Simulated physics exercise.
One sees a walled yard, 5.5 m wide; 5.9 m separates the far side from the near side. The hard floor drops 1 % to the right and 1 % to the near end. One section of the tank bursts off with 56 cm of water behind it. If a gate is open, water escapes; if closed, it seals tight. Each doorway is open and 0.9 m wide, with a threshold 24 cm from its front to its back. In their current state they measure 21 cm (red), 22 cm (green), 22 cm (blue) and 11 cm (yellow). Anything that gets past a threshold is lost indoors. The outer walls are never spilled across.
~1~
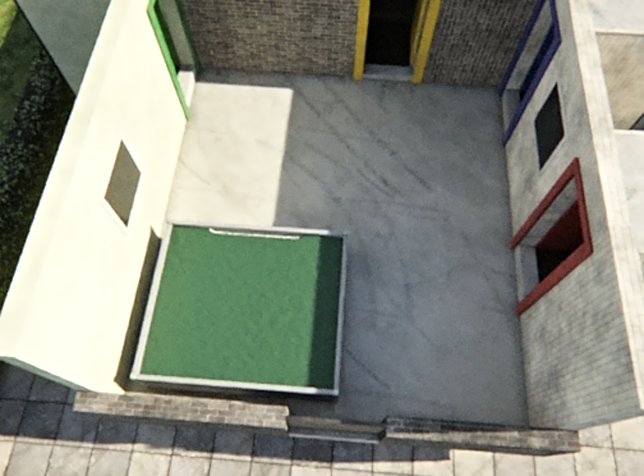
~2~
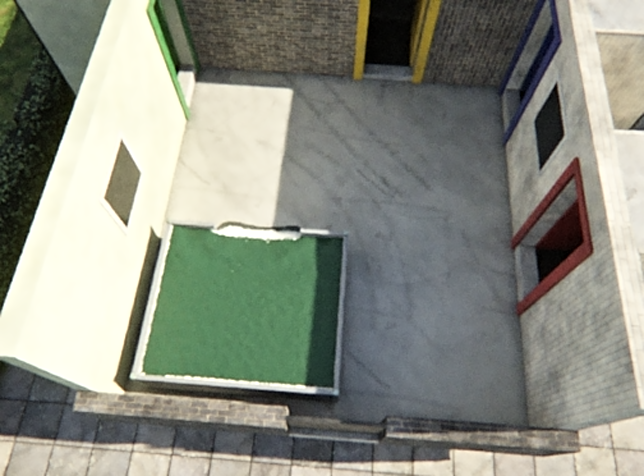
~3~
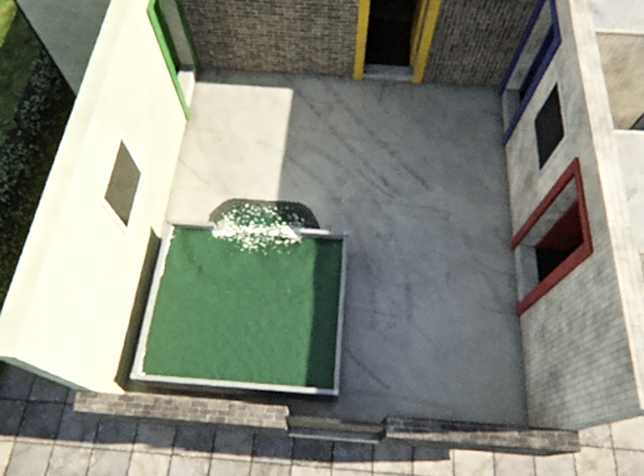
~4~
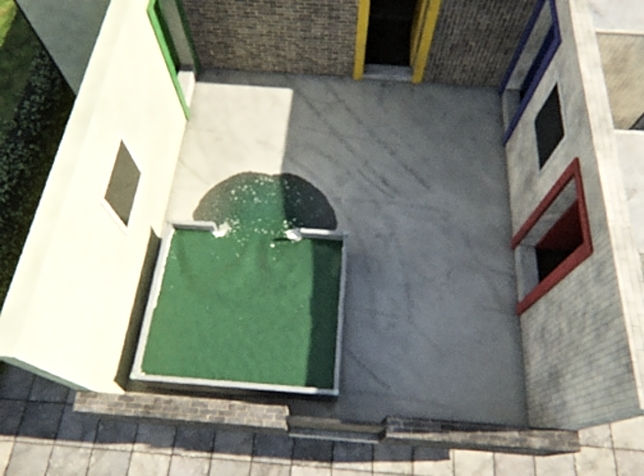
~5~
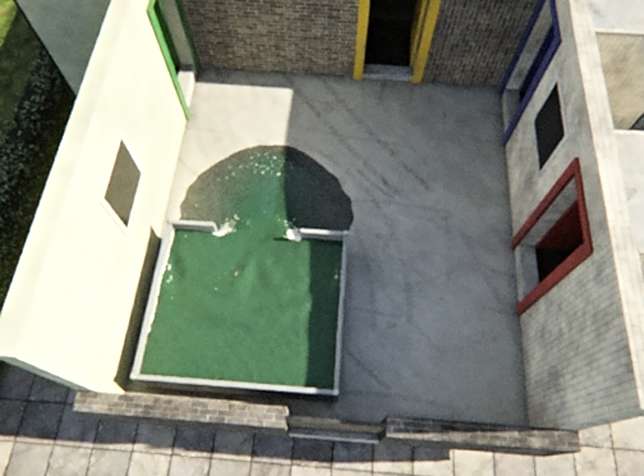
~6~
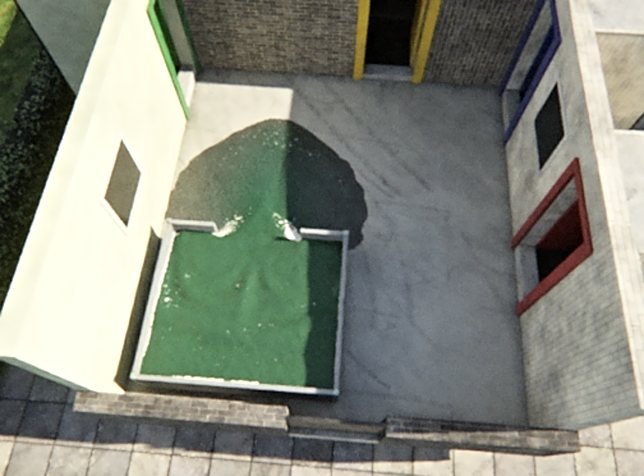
A tank of green water in a walled yard bursting open on its far side, water spreading outward across the grey floor.
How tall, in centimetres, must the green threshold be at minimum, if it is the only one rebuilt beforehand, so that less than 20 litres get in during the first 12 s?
It needs to be at least 20 cm tall.
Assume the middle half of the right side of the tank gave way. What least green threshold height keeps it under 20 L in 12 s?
In that case about 8.5 cm.
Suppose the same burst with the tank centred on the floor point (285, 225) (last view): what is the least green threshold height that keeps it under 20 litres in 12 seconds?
In this case, 25 cm or so.
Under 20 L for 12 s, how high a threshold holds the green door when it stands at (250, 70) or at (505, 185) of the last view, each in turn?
Minimums: Roughly 21 cm and 13.0 cm.
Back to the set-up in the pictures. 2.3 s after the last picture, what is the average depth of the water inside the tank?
Close to 31 cm deep on average.
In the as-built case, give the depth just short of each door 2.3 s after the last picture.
In cm - red: 0, green: 26, blue: 16, yellow: 16.
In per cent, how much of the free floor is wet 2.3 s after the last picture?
Some 55 in a hundred.
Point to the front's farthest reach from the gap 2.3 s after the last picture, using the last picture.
At about (497, 92).
Then, 0.7 s after the last picture water covers 35 % of the floor, deepest (33 cm) near (265, 241); it has not reached the green door.
Then, 2.3 s after the last picture water covers 55 % of the floor, deepest (30 cm) near (497, 92); 26 cm at the green door, 7 litres in over its 22 cm threshold.
Then, 11.3 s after the last picture water covers 95 % of the floor, deepest (20 cm) near (524, 434); 4 cm at the green door, 12 litres in over its 22 cm threshold.
At the green door as built, the water peaked near 26 cm, 2.1 s after the last picture.
With a threshold of 16 cm, 42 litres would have come in within the 12 s; with 22 cm, 12 litres. So under 20 litres takes about 20 cm.
